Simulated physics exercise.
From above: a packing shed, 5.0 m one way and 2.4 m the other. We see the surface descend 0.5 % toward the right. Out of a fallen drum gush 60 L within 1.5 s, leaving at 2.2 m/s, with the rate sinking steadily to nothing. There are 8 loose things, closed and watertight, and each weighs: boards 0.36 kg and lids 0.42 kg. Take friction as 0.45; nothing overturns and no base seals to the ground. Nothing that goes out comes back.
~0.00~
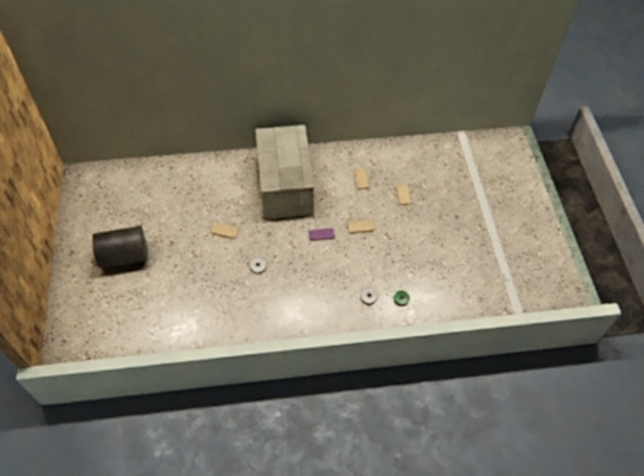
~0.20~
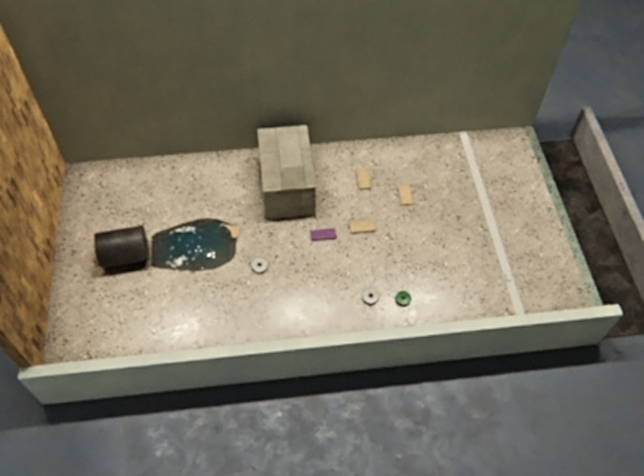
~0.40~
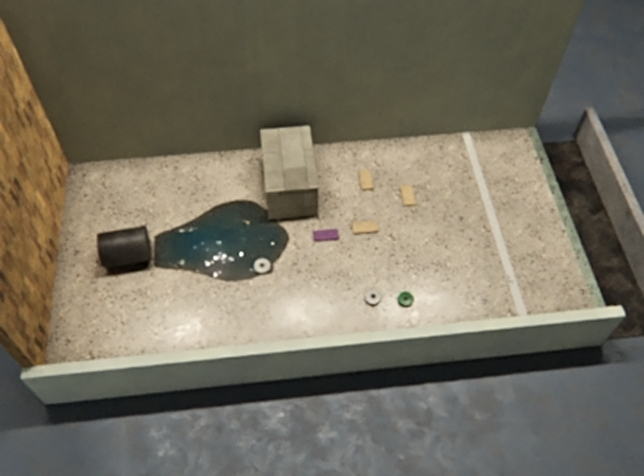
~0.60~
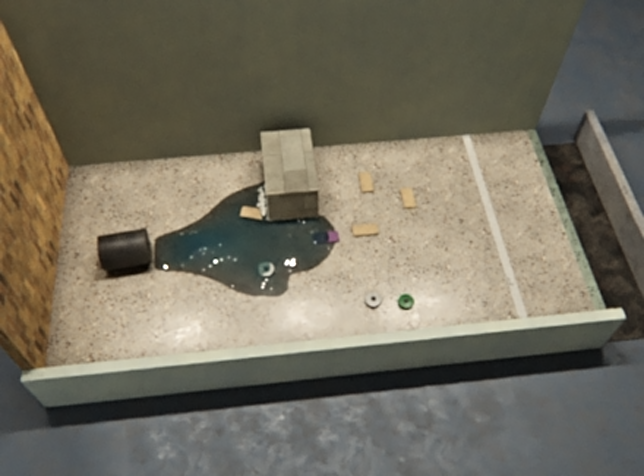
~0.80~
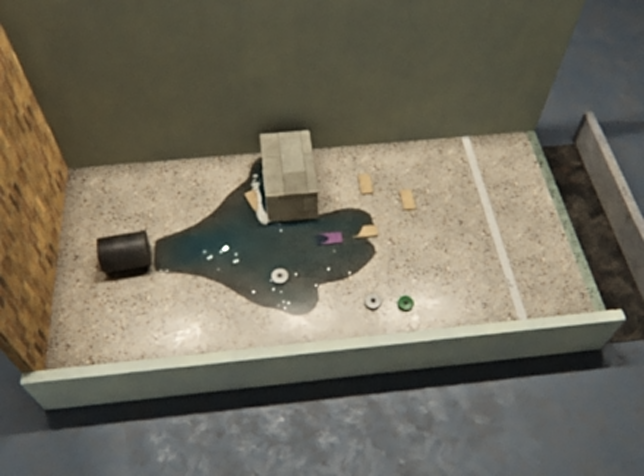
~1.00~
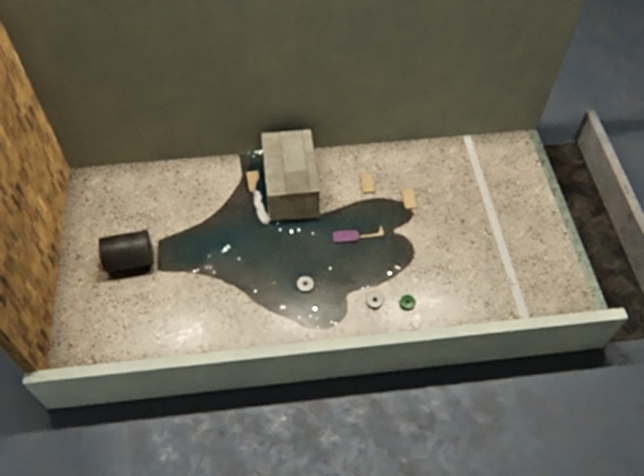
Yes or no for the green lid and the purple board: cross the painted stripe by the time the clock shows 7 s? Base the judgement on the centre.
I reckon the green lid comes up short while the purple board gets through.
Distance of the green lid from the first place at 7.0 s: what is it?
Measured offset: Near 0 cm.
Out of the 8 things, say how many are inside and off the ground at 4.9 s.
0.
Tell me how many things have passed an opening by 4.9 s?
By my count, 2.
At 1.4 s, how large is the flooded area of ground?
About 3.5 m2.
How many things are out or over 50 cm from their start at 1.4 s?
3 in all.
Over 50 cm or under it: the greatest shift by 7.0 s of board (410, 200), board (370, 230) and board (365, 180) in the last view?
First exceeds it, second exceeds it, third does not reach it.
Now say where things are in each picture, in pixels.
In the first picture, the green lid at (402, 297) rests on the ground; the purple board at (322, 234), on the bottom; 0.0 m2 under water; 0 of 8 have shifted.
In the second picture, the green lid at (404, 297) rests on the ground; the purple board at (324, 234), on the bottom; water covers 0.4 m2; 0 of 8 have shifted.
In the third picture, the green lid at (406, 298), on the bottom; the purple board at (326, 235), on the bottom; 0.8 m2 under water; 1 of 8 have shifted.
In the fourth picture, the green lid at (406, 301), on the bottom; the purple board at (326, 237), on the bottom; water covers 1.3 m2; 1 of 8 have shifted.
In the fifth picture, the green lid at (406, 302) rests on the ground; the purple board at (329, 238), afloat, 4 cm from its start; 1.7 m2 under water; 2 of 8 have shifted.
In the sixth picture, the green lid at (408, 301), on the bottom; the purple board at (346, 236), afloat, 18 cm from its start; 2.3 m2 under water; 3 of 8 have shifted.
After 1.4 s the green lid is near (408, 301), 0.0 m from its start, aground; the purple board is near (384, 242), 0.6 m from its start, afloat; 0 of 8 are over the mark; 2 afloat.
After 3.1 s the green lid is near (409, 302), 0.0 m from its start, aground; the purple board has gone out; 2 of 8 are over the mark; 0 afloat.
After 4.9 s the green lid is near (409, 302), 0.0 m from its start, aground; the purple board has gone out; 2 of 8 are over the mark; 0 afloat.
After 7.0 s the green lid is near (409, 302), 0.0 m from its start, aground; the purple board has gone out; 2 of 8 are over the mark; 0 afloat.
